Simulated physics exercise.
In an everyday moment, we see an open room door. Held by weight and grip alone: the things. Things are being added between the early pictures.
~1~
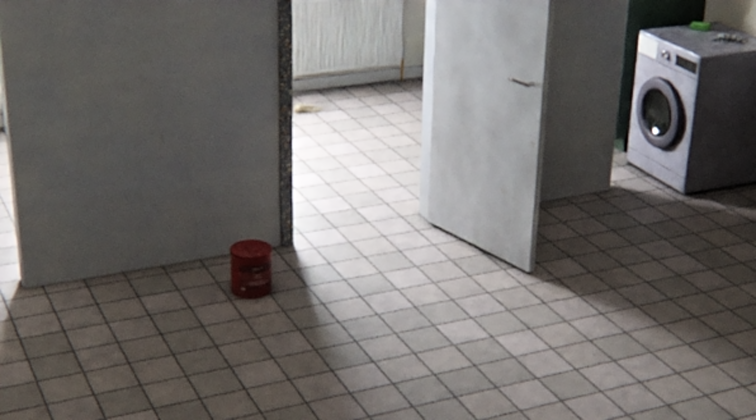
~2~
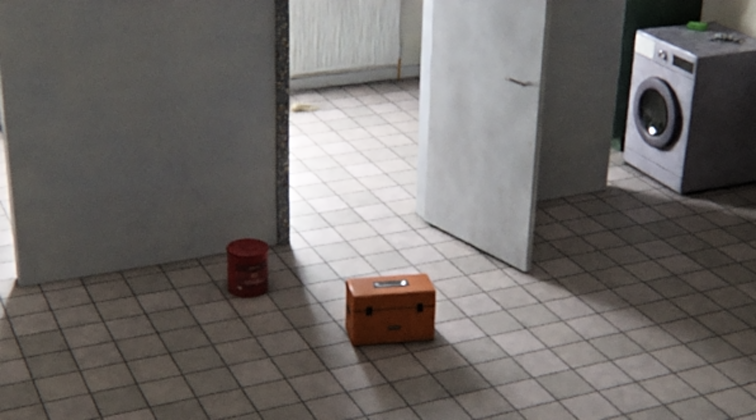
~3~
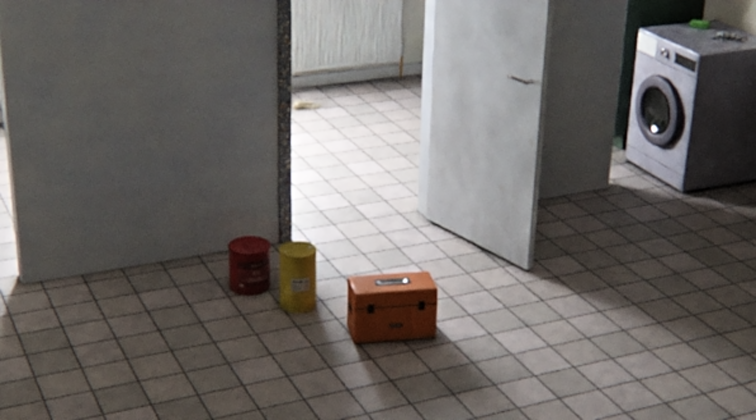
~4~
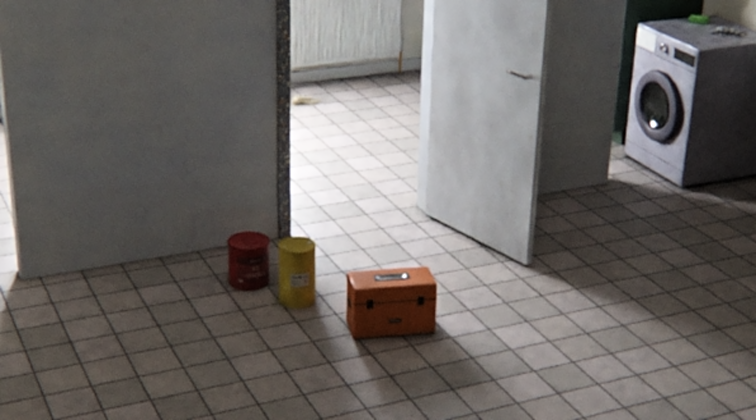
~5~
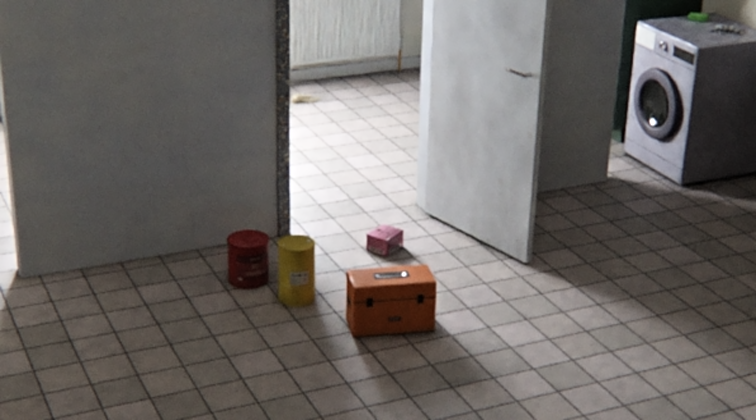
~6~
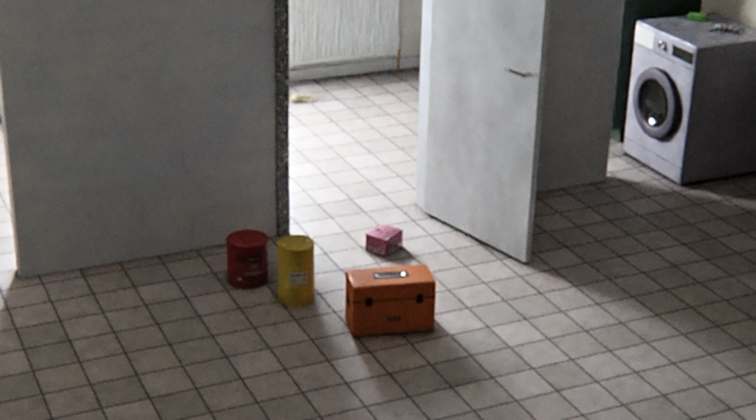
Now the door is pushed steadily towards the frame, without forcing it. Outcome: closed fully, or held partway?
The door swings fully to.
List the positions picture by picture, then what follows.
Door wide open and still, in the first frame.
Door wide open and still; orange toolbox (390, 309), in the second frame.
Door wide open and still; red pail (250, 266); yellow canister (298, 277), in the third frame.
Door wide open and still; orange toolbox (391, 302); red pail (249, 261), in the fourth frame.
Door wide open and still; yellow canister (297, 271); orange toolbox (391, 301), in the fifth frame.
Door wide open and still; pink box (384, 240); red pail (248, 259), in the sixth frame.
Then, 1.40 s later than the last frame, door 47° open; pink box moved a little near (381, 240).
Then, 1.90 s later than the last frame, door 22° open; pink box moved about its own width near (346, 229).
When it is over, door 0° open; moved from the start, pink box; the other 3 as before. End places, in pixels of the last picture, pink box near (325, 213).
